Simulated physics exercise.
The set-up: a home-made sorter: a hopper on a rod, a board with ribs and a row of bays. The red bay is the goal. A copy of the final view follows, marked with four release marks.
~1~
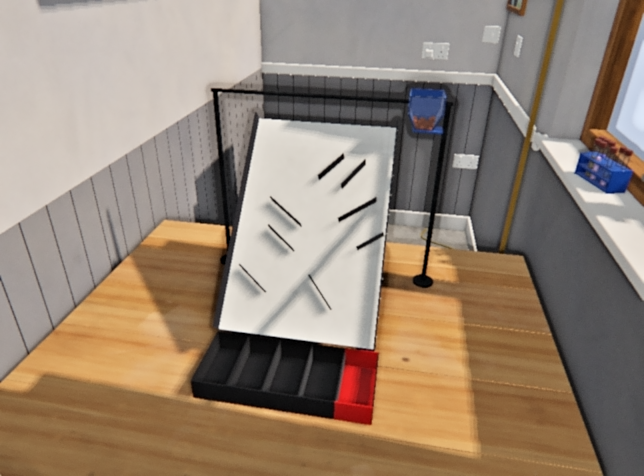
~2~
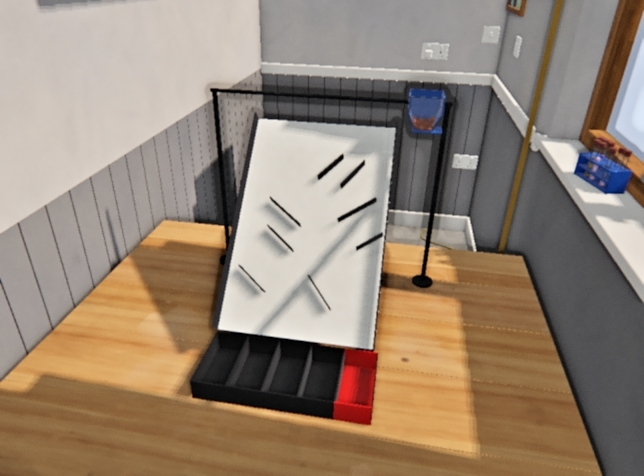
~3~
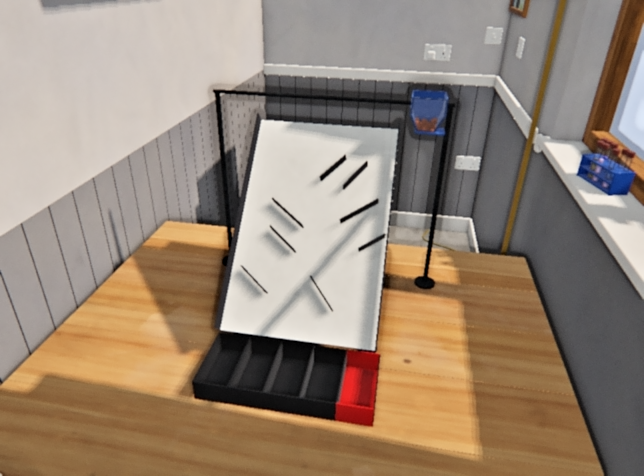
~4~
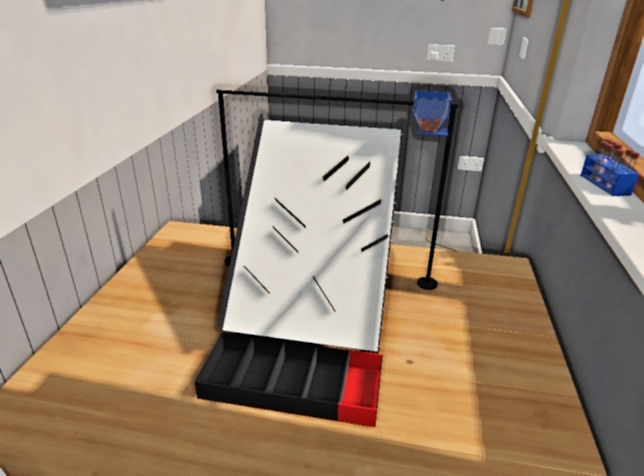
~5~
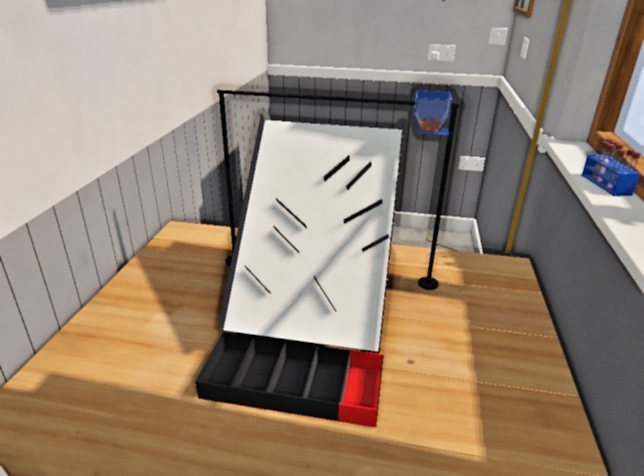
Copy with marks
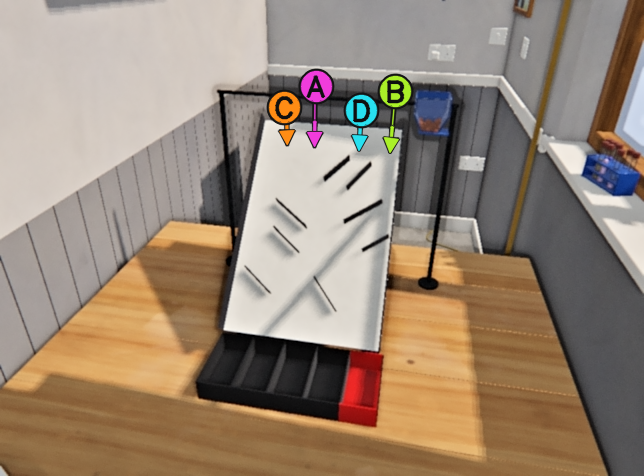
White ribbed board leaning above a row of dark bays with a red one at right, nothing moving but slight camera drift.
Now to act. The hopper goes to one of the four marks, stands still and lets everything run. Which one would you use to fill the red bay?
A works best here.
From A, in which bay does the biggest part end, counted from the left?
The fifth.
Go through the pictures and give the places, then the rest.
The first frame shows hopper (424, 122), clay pellets, door shut.
The second frame shows ribs (317, 176) to (343, 154), (340, 185) to (365, 160), (270, 197) to (299, 224).
The third frame shows ribs (340, 220) to (378, 199), (270, 225) to (294, 250), (358, 248) to (385, 234).
The fourth frame shows ribs (243, 266) to (268, 292), (313, 276) to (334, 310).
The fifth frame shows red bay (358, 414), number 5 of 5 from the left.
On the marked copy, mark A meets the board at (314, 141); mark B meets the board at (390, 147); mark C meets the board at (287, 139); mark D meets the board at (359, 145).
With A, roughly two thirds in the red bay, roughly a quarter in other bays.
With B, roughly a third in the red bay, roughly half in other bays, about a tenth held on the board.
With C, roughly a quarter in the red bay, roughly two thirds in other bays.
With D, roughly a quarter in the red bay, the larger part in other bays.
